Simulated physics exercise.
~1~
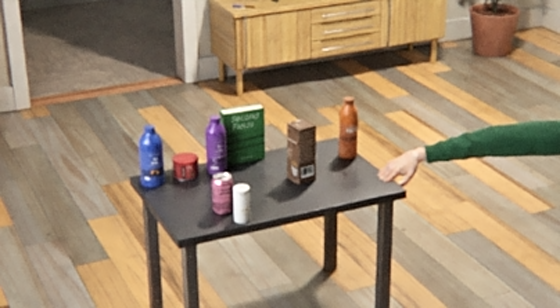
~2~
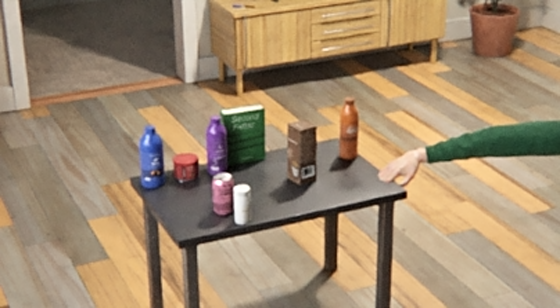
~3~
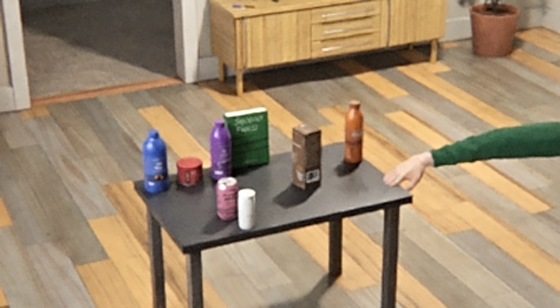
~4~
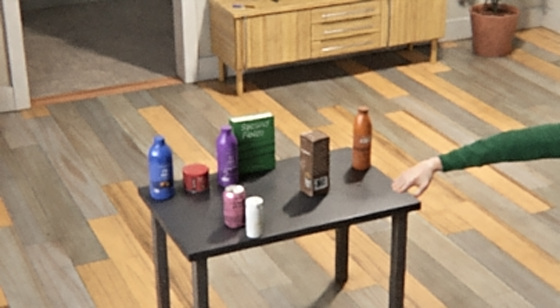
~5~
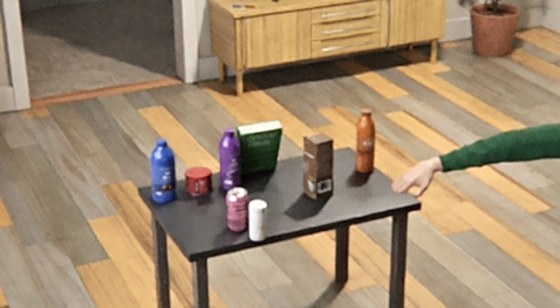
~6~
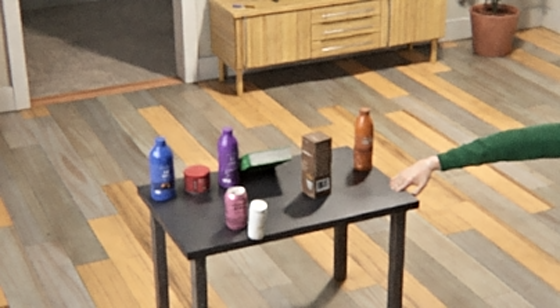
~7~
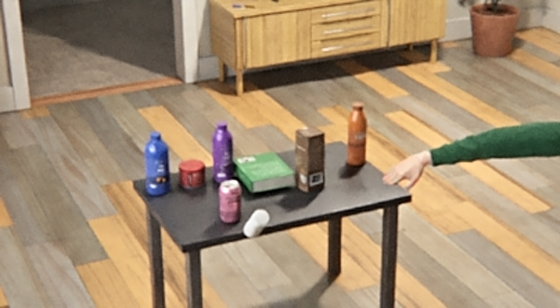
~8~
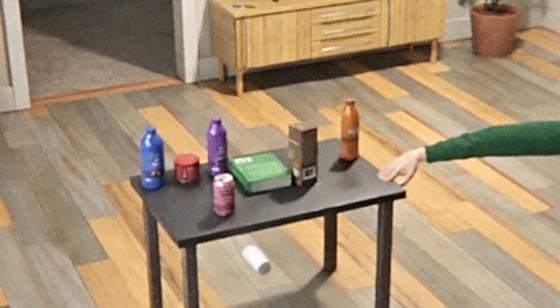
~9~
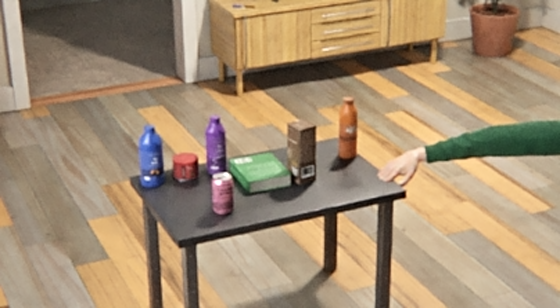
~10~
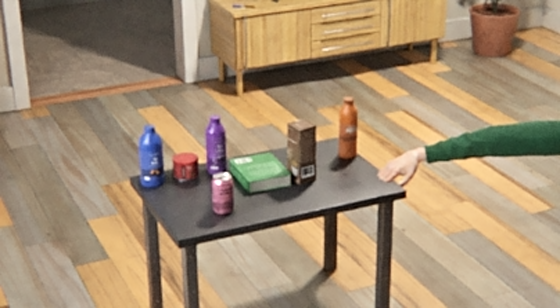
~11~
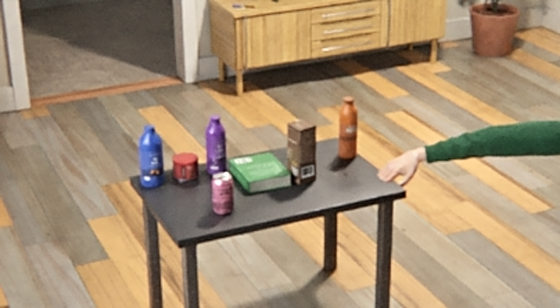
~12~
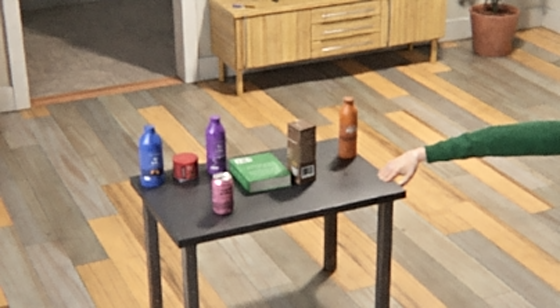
A hand in a green sleeve grips the right end of a small black table on a wood-plank floor, seen from slightly above, with a wooden cabinet behind. On top stand blue, purple and orange bottles, a red tub, a green book, a brown carton, a pink can and a white shaker at the near edge. The hand drags the table slightly toward the viewer, then back. The book tips forward and falls flat, and the shaker topples off the front edge and drops from sight. The table rests, the other items still upright.
